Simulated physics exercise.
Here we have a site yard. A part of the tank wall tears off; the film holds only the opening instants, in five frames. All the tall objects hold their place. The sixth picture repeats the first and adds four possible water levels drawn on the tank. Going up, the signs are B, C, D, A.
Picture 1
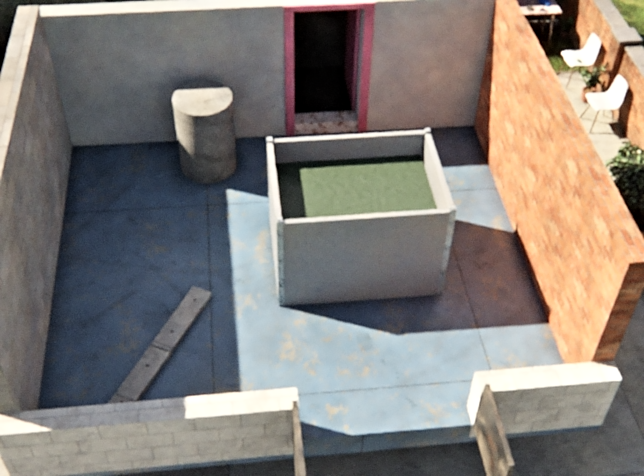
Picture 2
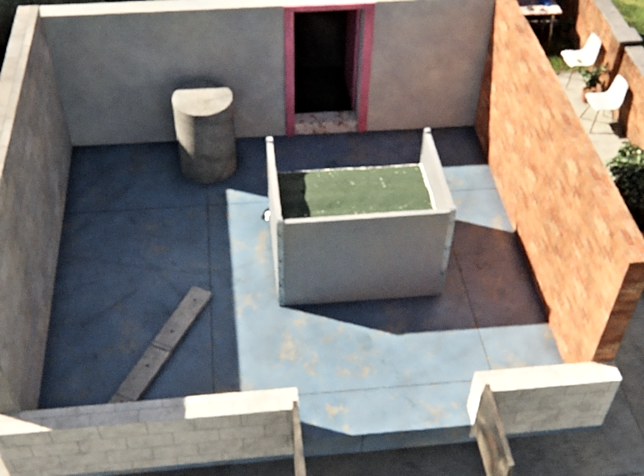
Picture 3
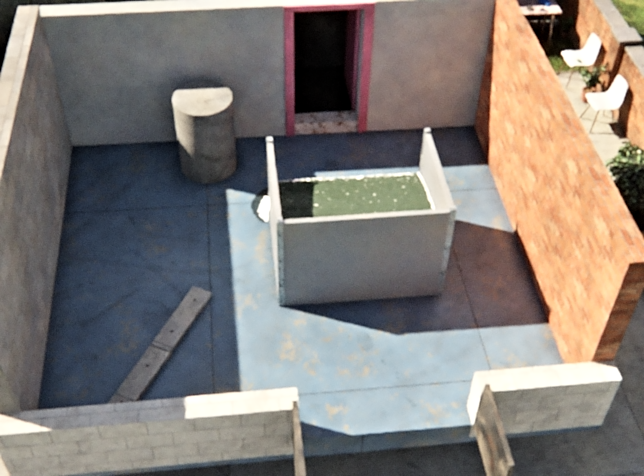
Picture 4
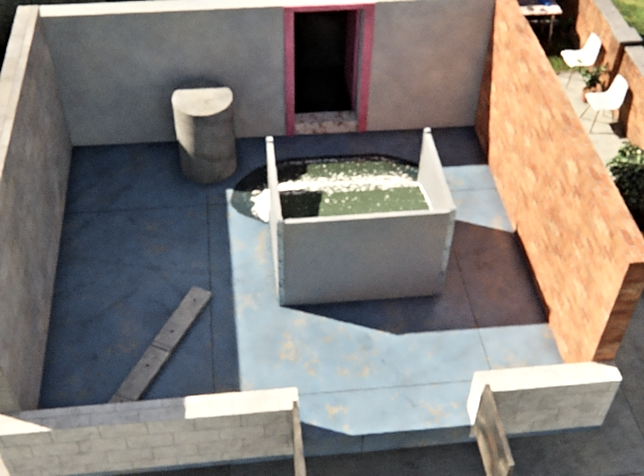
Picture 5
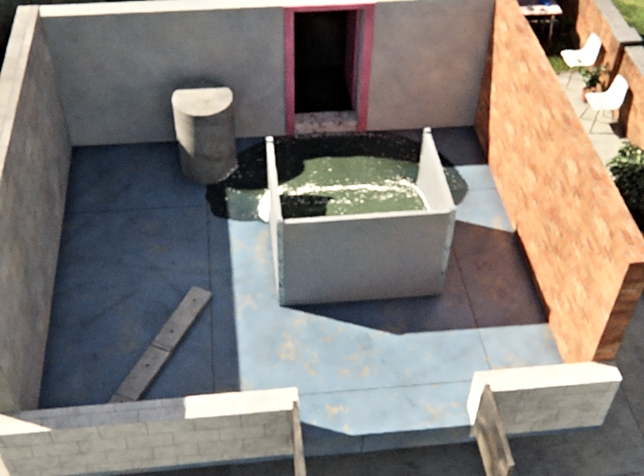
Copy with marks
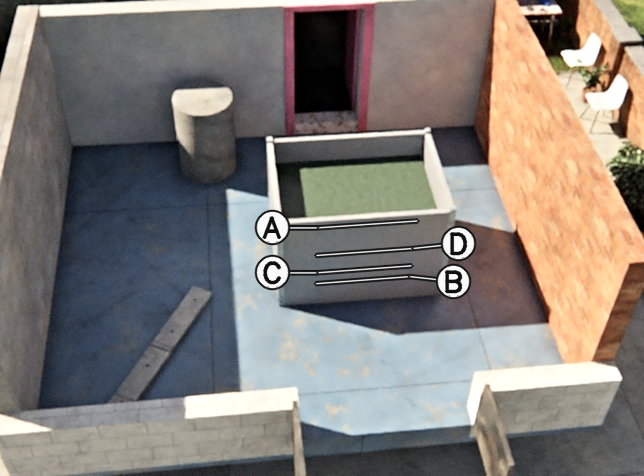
Green water pours from the back of a pale tank and spreads across the blue yard.
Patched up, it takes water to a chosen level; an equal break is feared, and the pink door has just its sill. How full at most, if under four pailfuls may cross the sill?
The limit is B.
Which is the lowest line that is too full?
C it is.
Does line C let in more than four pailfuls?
Yes, it does.
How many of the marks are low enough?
One of them.
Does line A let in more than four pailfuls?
Yes, it does.
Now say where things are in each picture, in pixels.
In the first picture, water in the tank at rest, its middle at (356, 195); foot of the pink doorway at (326, 133); open gate at (387, 377).
In the second picture, water covers 2 % of the ground, its front hidden from here.
In the third picture, water covers 5 % of the ground, its front hidden from here.
In the fourth picture, water covers 11 % of the ground, its front hidden from here.
In the fifth picture, 19 % of the ground under water, visible out to (229, 175).
In white, A at (367, 224); B at (363, 280); C at (364, 269); D at (365, 251); from the bottom up B, C, D, A.
With A, dozens of bucketfuls pour in.
With B, a bucket or two gets in.
With C, about 9 bucketfuls get in.
With D, dozens of bucketfuls pour in.
